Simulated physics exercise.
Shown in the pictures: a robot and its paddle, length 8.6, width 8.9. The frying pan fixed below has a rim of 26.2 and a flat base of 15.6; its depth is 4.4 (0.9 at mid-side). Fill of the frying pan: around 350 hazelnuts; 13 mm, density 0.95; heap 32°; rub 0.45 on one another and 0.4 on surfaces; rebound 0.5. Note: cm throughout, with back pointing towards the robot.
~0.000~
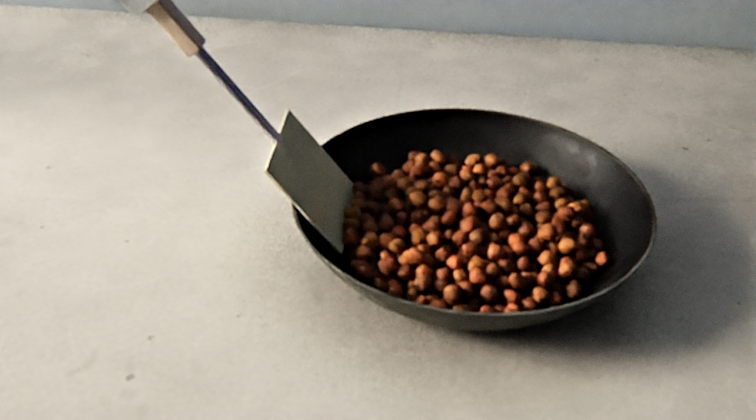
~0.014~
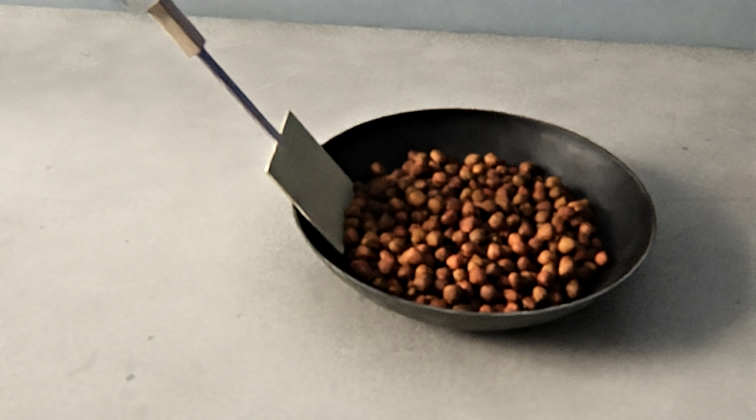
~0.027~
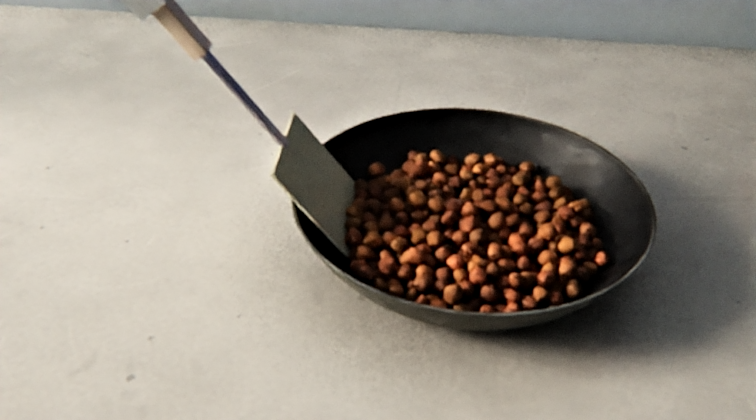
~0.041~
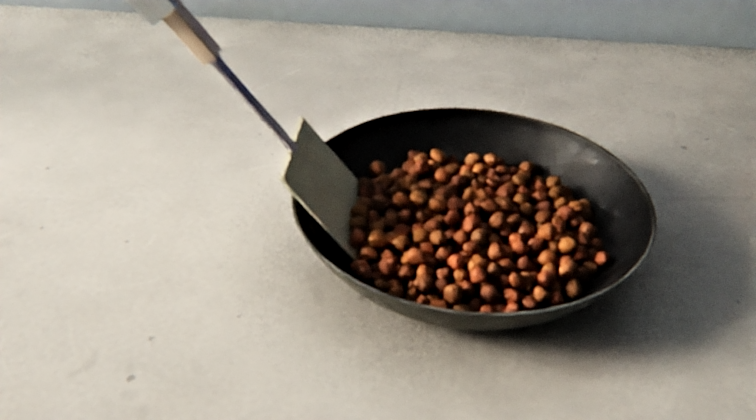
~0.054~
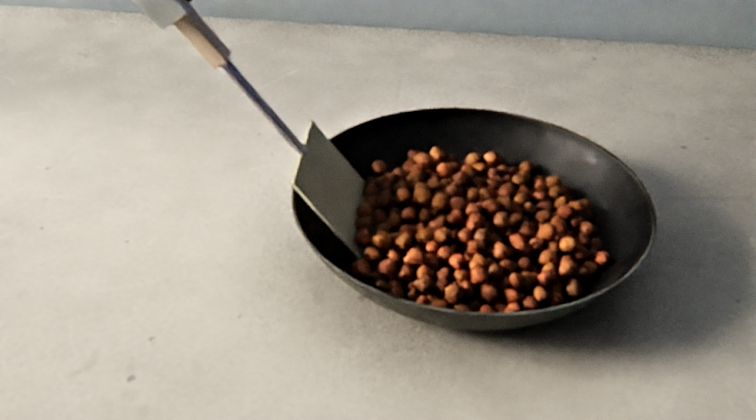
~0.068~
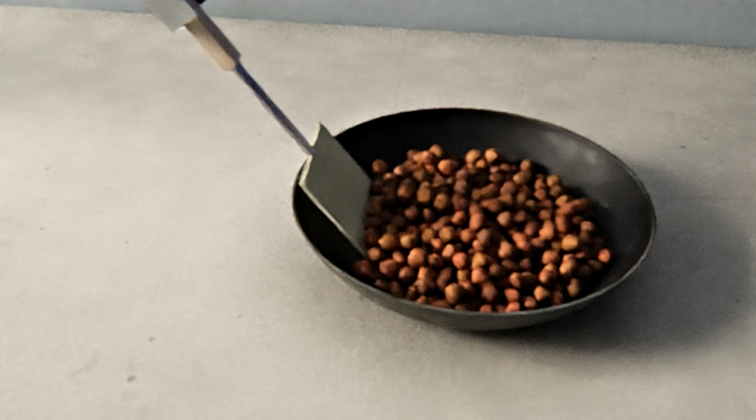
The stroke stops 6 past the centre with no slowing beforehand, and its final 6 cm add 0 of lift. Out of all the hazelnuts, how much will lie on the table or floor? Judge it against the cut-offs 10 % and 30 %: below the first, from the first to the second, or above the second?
Below 10 %.
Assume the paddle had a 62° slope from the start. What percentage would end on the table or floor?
Then roughly 0 percent.
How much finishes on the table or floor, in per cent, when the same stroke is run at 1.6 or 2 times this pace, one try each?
5 and 5 %.
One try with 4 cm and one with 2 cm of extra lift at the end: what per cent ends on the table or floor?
I'd say close to 0 percent for the first and close to 0 percent for the second.
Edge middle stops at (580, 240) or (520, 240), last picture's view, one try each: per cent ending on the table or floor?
I'd say roughly 10 per cent, then roughly 0 per cent.
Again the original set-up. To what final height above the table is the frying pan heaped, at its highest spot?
Peak at rest, approximately 6.0 centimetres.
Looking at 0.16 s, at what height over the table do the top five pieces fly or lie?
Estimated height above table: Approx. 4 cm.
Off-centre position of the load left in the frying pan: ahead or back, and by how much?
About 4.5 centimetres ahead.
After 0.16 s, sloping 52°, highest piece 5 above the table; 352 in the frying pan.
After 0.25 s, sloping 52°, highest piece 5 above the table; 352 in the frying pan.
After 0.49 s, sloping 52°, highest piece 5 above the table; 347 in the frying pan, 5 on the table or floor.
After 1.54 s, sloping 52°, highest piece 5 above the table; 347 in the frying pan, 5 on the table or floor.
In the end, 347 in the frying pan, 5 on the table or floor. That is 1 % on the table or floor.
